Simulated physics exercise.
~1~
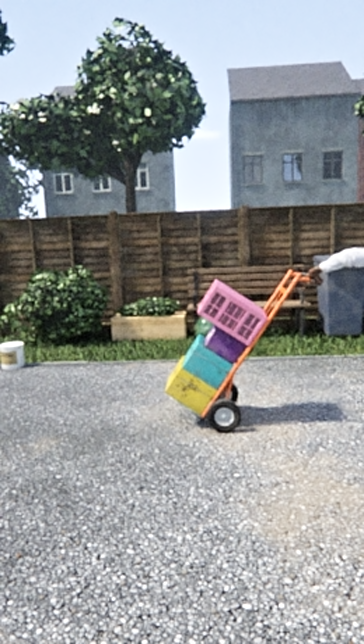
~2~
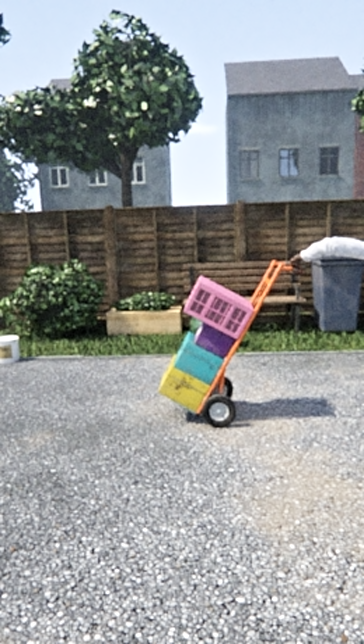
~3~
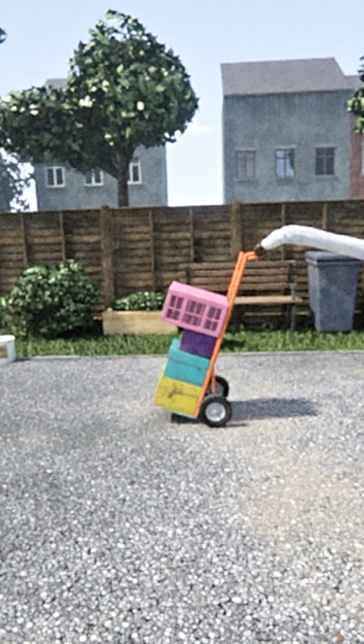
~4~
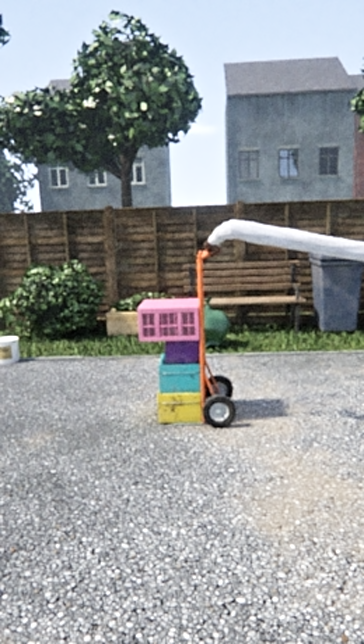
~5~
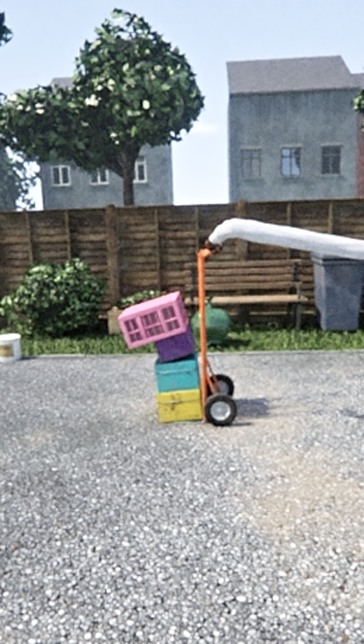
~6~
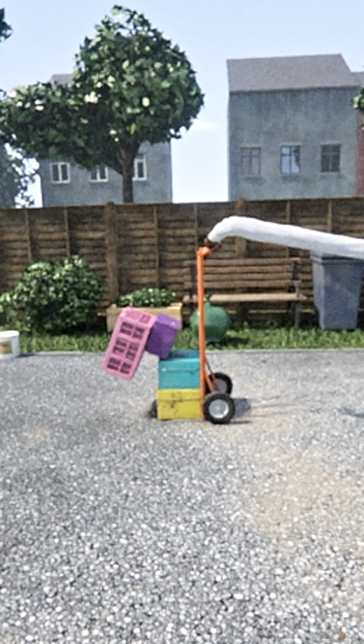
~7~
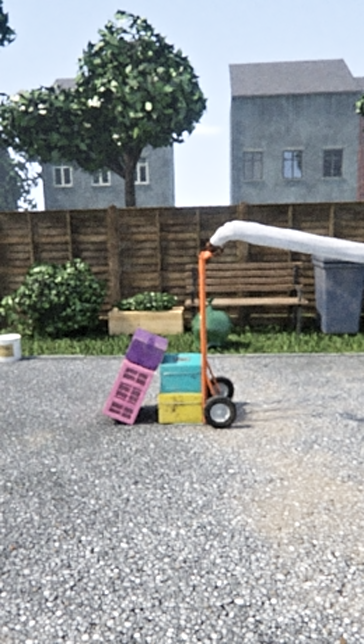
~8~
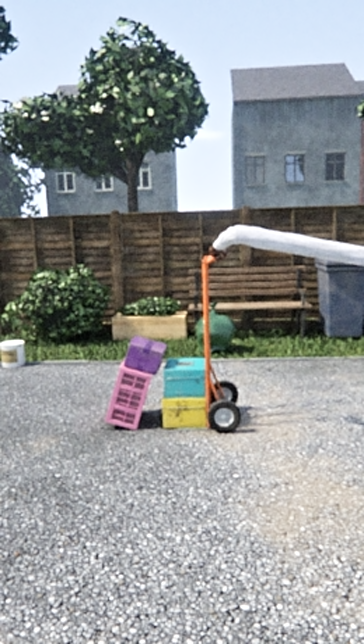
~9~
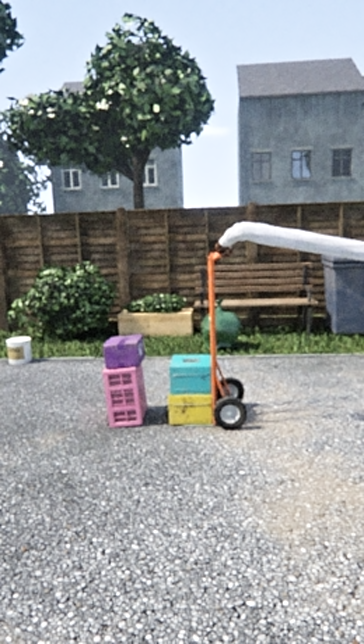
A white-sleeved arm tips a hand truck upright, and the pink crate and purple box topple left.
